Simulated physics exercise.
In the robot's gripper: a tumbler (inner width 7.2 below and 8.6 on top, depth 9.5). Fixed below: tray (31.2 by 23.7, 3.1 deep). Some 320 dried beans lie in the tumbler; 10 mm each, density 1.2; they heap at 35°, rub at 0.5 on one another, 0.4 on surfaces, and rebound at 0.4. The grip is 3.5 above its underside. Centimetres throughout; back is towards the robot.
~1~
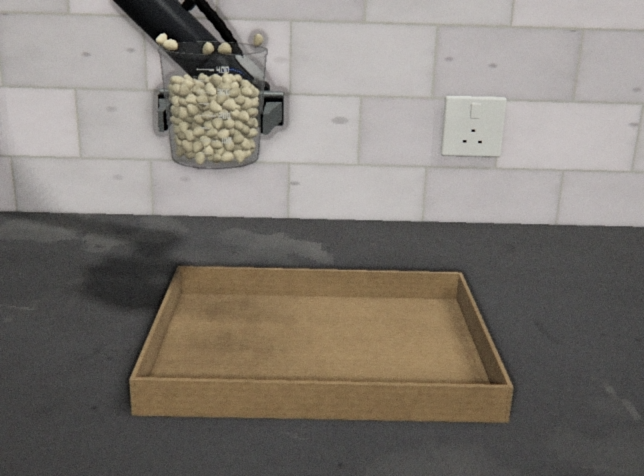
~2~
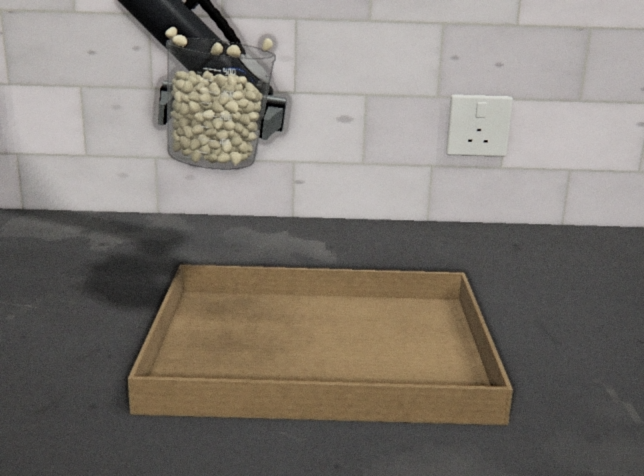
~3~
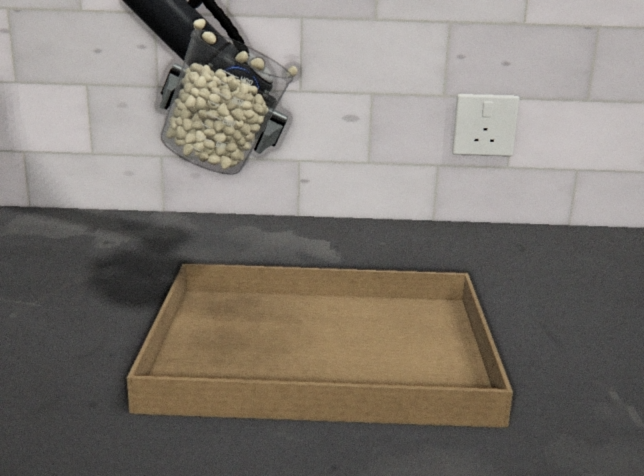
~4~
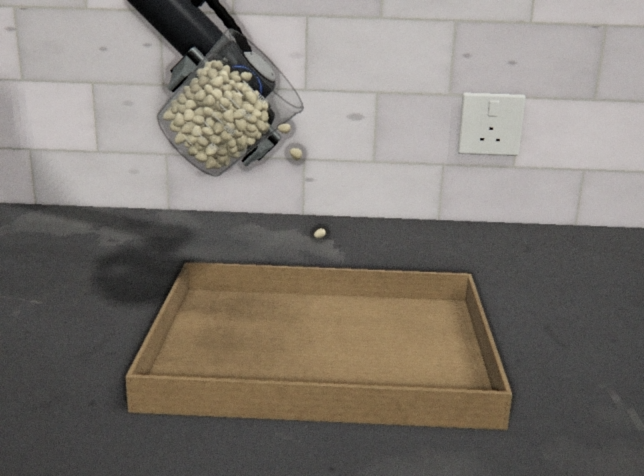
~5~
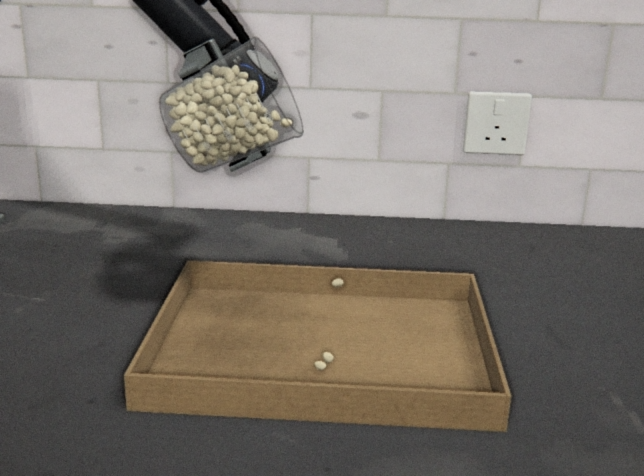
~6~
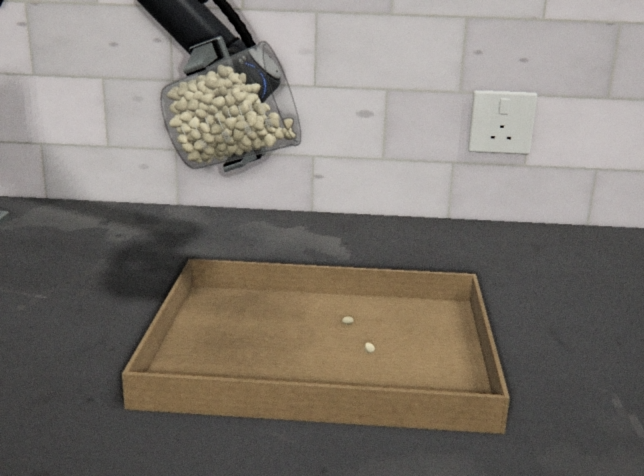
A robot gripper tilts a clear tumbler of pale beans rightward, dropping a few into a tray.
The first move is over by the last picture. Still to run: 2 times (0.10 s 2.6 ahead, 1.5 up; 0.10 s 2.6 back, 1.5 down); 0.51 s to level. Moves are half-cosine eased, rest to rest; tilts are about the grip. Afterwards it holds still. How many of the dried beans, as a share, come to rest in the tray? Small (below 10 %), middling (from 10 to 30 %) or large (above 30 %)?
Answer: Large; above 30 % of the dried beans finish in the tray.
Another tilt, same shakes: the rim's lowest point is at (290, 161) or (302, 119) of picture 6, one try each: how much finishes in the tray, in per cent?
Some 75 and 20 per cent.
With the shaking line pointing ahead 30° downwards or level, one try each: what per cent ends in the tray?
About 15 and 30 per cent.
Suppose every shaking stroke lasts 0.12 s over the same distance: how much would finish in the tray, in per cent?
It would be near 30 per cent.
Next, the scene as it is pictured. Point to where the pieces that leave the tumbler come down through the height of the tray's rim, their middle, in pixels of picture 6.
Near (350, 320).
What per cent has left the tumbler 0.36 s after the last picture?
Some 25 per cent.
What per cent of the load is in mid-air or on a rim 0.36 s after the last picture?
About 6 per cent.
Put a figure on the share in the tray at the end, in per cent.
Roughly 45 per cent.
Then, 0.36 s after the last picture, tilted 69° forward, highest piece 25 above the table; 241 in the tumbler, 62 in the tray, 20 in flight or on a rim.
Then, 0.73 s after the last picture, tilted 20° forward, highest piece 28 above the table; 185 in the tumbler, 138 in the tray.
Then, 1.11 s after the last picture, level, highest piece 26 above the table; 185 in the tumbler, 138 in the tray.
Then, 2.16 s after the last picture, level, highest piece 26 above the table; 185 in the tumbler, 138 in the tray.
Final count, 185 in the tumbler, 138 in the tray. That is 43 % in the tray.
